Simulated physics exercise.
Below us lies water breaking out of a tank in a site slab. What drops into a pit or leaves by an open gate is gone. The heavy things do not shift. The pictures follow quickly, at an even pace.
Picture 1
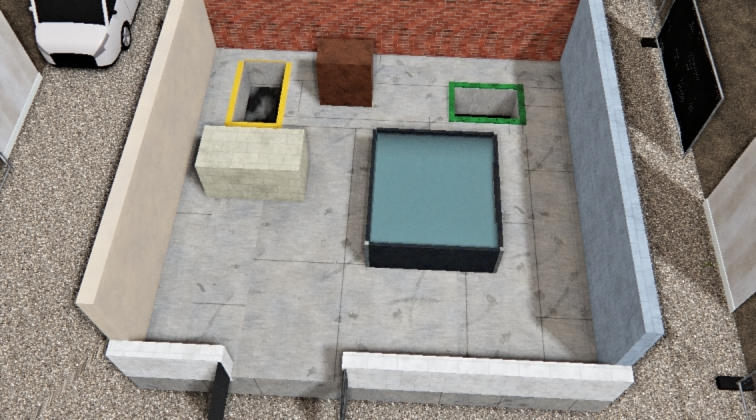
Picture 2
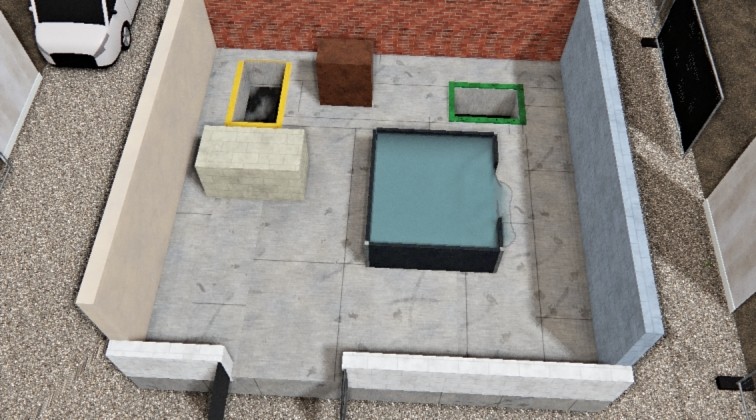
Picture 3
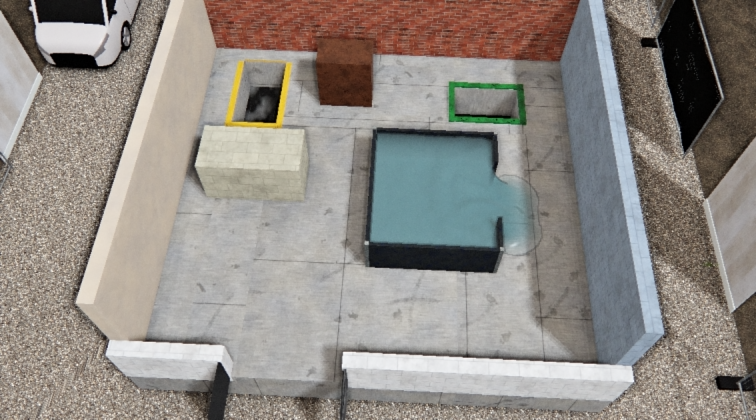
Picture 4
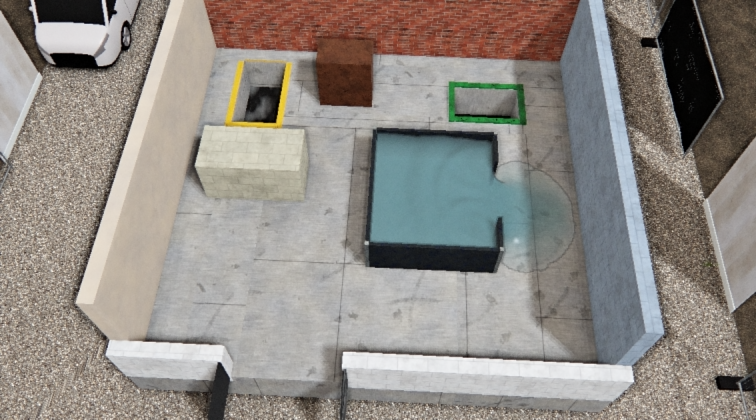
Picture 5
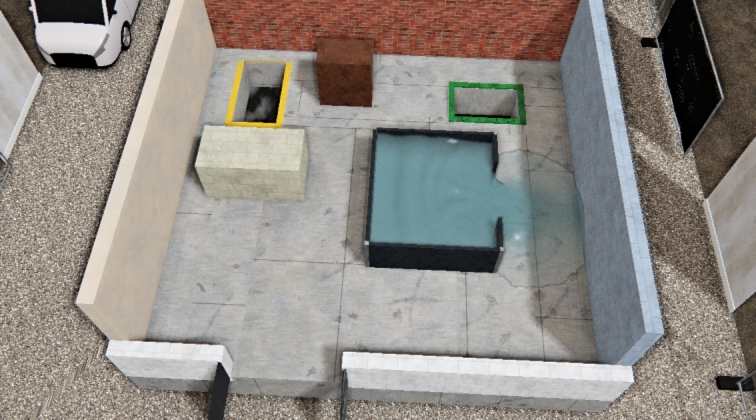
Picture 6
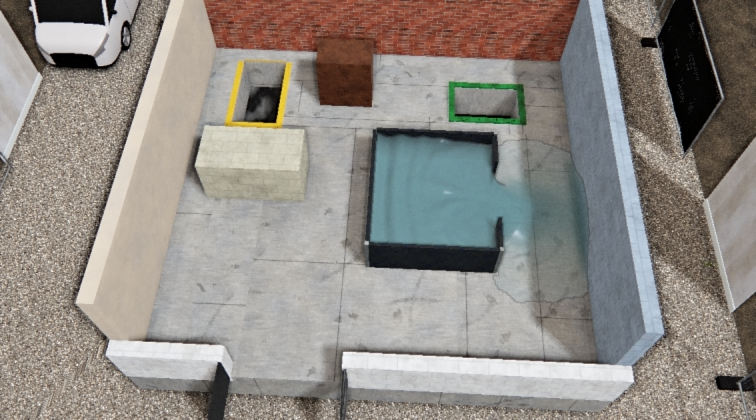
Teal water breaking through the right side of a dark square tank, fanning across a walled concrete slab to the blue-grey wall.
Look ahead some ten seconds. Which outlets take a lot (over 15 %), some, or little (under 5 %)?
One by one: The gate takes less than 5 %; the yellow pit takes between 5 and 15 %; the green pit takes between 5 and 15 %.
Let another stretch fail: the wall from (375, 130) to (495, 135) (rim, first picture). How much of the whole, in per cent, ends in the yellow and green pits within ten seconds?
In per cent: Yellow 25, green 35.
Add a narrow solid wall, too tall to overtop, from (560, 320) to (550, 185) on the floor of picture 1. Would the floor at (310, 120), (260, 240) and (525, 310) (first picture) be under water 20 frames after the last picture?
As listed: No water, dry, wet.
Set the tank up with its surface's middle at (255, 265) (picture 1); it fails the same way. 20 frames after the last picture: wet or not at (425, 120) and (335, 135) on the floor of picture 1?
In turn: Free of water, no water.
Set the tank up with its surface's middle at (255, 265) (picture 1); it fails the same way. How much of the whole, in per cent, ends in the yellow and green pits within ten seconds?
Per cent: Yellow 4, green 14.
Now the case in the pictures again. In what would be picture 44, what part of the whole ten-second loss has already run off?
I make it 45 per cent.
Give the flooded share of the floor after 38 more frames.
About 80 per cent.
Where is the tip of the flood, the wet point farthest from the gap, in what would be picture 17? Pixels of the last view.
Near (554, 63).
A moment on, water covers 15 % of the floor; the gate 0 %, the yellow pit 0 %, the green pit 0 %.
Next, water covers 20 % of the floor; the gate 0 %, the yellow pit 0 %, the green pit 1 %.
Then, water covers 45 % of the floor; the gate 0 %, the yellow pit 0 %, the green pit 3 %.
Later, water covers 80 % of the floor; the gate 1 %, the yellow pit 2 %, the green pit 8 %.
In the end, water covers 95 % of the floor; the gate 3 %, the yellow pit 8 %, the green pit 11 %.
